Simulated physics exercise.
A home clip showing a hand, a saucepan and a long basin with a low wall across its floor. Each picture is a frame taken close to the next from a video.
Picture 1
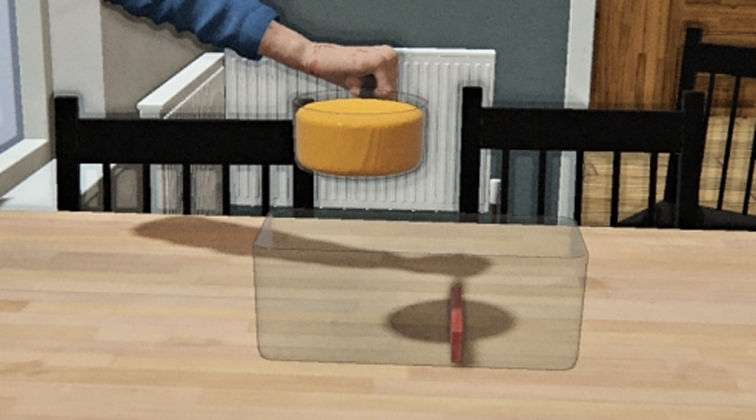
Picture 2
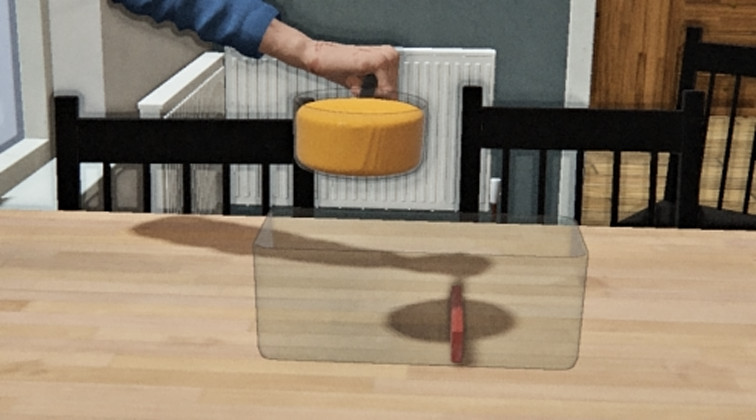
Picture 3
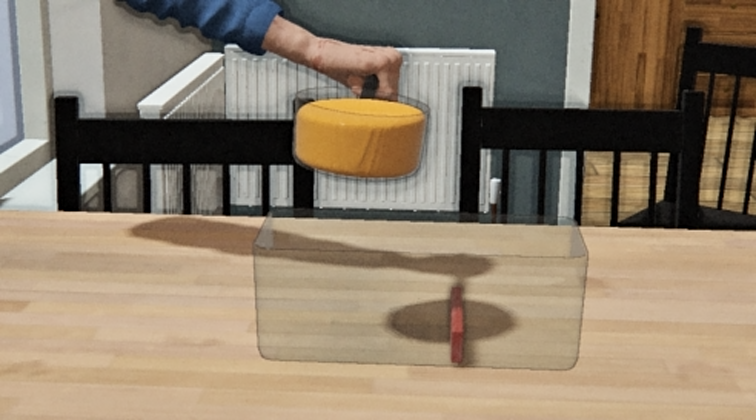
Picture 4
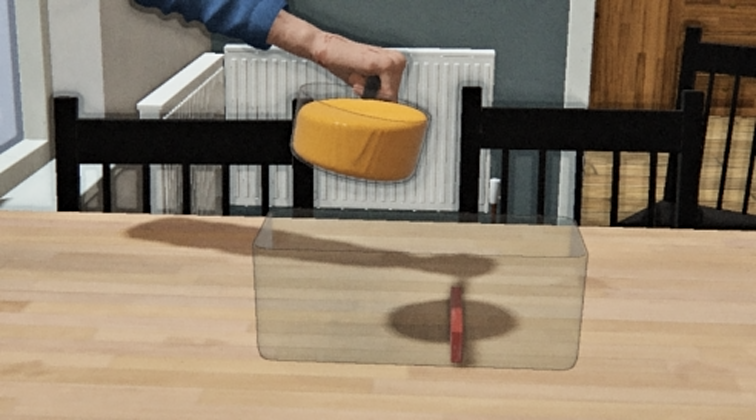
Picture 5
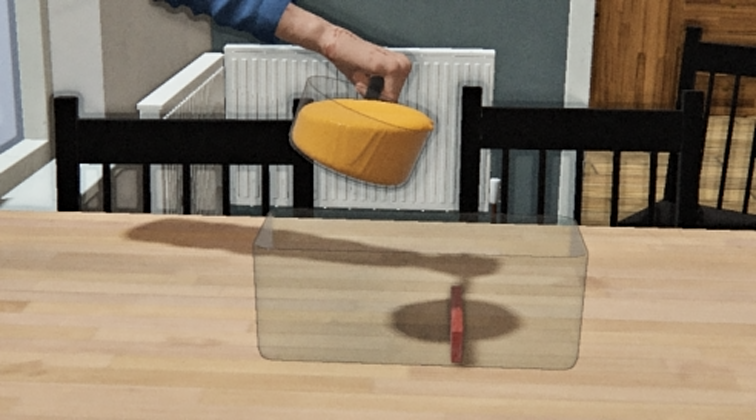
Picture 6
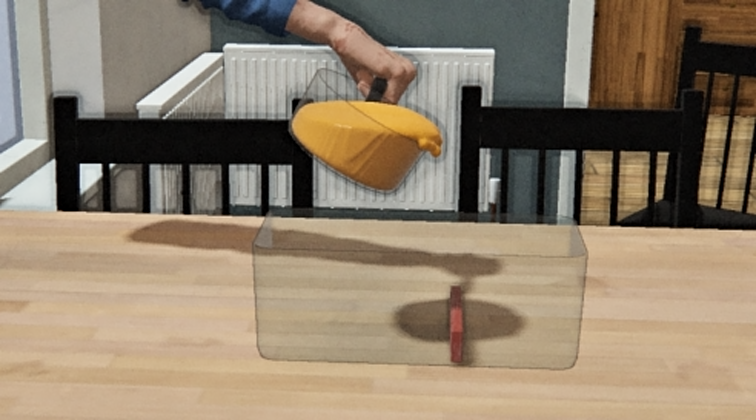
A hand in a blue sleeve holds a clear saucepan of orange juice above a long, see-through basin on a pale wooden table, seen from a still, slightly raised view. A low red wall stands right of centre in the basin, with black chairs, a white radiator and a grey wall behind. The hand gradually tilts the saucepan rightward, and juice begins slipping over its right rim.
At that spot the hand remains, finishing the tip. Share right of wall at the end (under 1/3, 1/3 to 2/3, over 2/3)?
Short answer, the right side holds a middle share of a third to two thirds.
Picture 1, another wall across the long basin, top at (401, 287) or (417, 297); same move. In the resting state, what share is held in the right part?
Roughly 95 per cent first and roughly 90 per cent second.
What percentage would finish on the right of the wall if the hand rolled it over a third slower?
Roughly 65 in a hundred.
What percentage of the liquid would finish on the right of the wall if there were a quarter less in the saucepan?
Result: Around 50 per cent.
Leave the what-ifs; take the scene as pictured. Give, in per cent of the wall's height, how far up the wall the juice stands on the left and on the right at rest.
Left about 30, right about 80.
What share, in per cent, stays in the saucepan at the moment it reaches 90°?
I'd put it near 25 %.
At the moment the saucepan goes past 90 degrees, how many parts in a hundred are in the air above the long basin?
Near 30 parts in a hundred.
A moment on, the saucepan is tipped on its side and 26 per cent is still to pour, 5 is left of the wall and 38 right of it.
Next, the saucepan is tipped right over and 5 per cent is still to pour, 27 is left of the wall and 64 right of it.
Then the saucepan is tipped right over and 0 per cent is still to pour, 37 is left of the wall and 62 right of it.
Later the saucepan is tipped right over and 0 per cent is still to pour, 40 is left of the wall and 59 right of it.
At rest 40 per cent lies left of the wall, 59 right of it and 1 outside.
